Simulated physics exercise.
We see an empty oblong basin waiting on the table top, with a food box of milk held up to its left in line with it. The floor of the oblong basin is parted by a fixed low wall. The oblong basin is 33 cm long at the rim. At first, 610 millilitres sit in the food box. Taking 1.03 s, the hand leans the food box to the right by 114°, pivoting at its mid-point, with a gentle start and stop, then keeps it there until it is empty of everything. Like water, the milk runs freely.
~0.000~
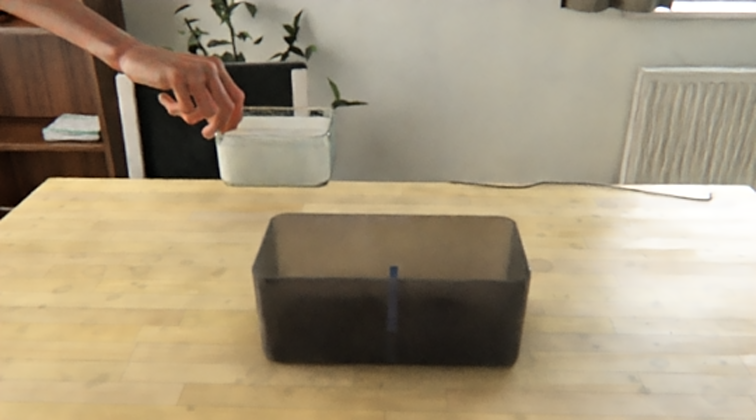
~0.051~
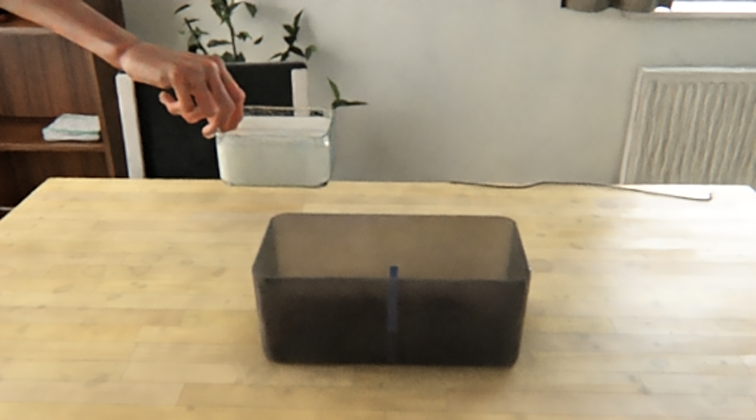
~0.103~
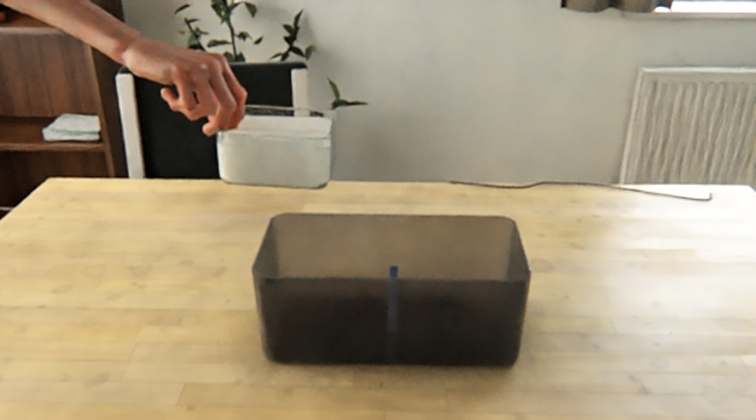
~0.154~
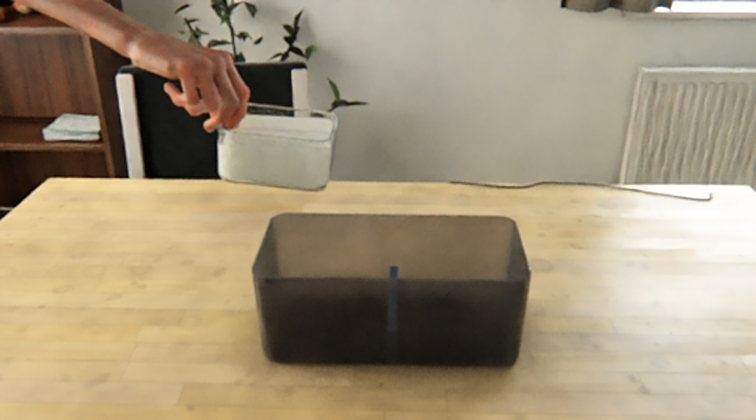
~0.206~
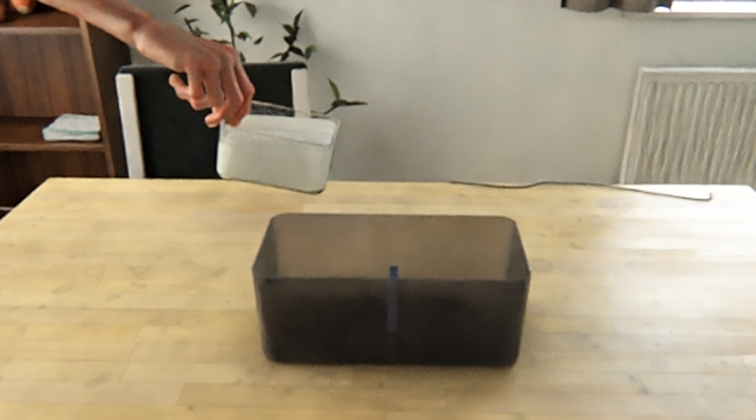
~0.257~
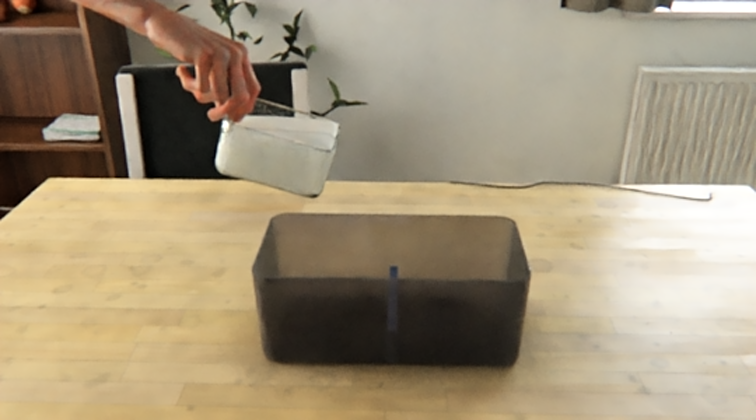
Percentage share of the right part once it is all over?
53 per cent.
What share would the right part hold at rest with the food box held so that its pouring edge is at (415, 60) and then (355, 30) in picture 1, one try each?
About 90 %, then about 75 %.
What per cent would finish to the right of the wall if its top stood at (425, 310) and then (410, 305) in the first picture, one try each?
The first gives near 10 per cent and the second near 15 per cent.
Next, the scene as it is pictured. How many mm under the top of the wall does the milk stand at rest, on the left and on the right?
Left about 38 mm, while the right is about 34 mm.
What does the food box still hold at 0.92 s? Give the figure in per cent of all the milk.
4 per cent or thereabouts.
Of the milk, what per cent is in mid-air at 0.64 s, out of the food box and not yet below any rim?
Around 40 in a hundred.
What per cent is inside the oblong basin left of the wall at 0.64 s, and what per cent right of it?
Around 9 on the left side and 20 on the right side.
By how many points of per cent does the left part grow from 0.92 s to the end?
8 %.
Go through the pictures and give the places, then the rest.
In the first frame, it leans 0°; its right rim is at (331, 124); the milk meets the walls at (228, 127) and (330, 128); the oblong basin's rim runs from (263, 244) to (522, 248); the wall's top is at (393, 297).
In the second frame, it leans 1°; its right rim is at (332, 124); the milk meets the walls at (228, 128) and (331, 129).
In the third frame, it leans 3°; its right rim is at (333, 126); the milk meets the walls at (228, 127) and (332, 130).
In the fourth frame, it leans 6°; its right rim is at (334, 129); the milk meets the walls at (230, 127) and (332, 130).
In the fifth frame, it leans 11°; its right rim is at (335, 134); the milk meets the walls at (230, 127) and (334, 131).
In the sixth frame, it leans 17°; its right rim is at (337, 139); the milk meets the walls at (230, 127) and (337, 133); 1 per cent is over the edge.
Then, 0.64 s in, the tilt is 78° and 31 per cent is still to pour, 9 is left of the wall and 21 right of it.
Then, 0.92 s in, the tilt is 111° and 4 per cent is still to pour, 38 is left of the wall and 52 right of it.
Then, 1.21 s in, the tilt is 114° and 0 per cent is still to pour, 46 is left of the wall and 53 right of it.
Then, 1.53 s in, the tilt is 114° and 0 per cent is still to pour, 46 is left of the wall and 53 right of it.
Finally, 46 per cent lies left of the wall, 53 right of it and 1 outside.
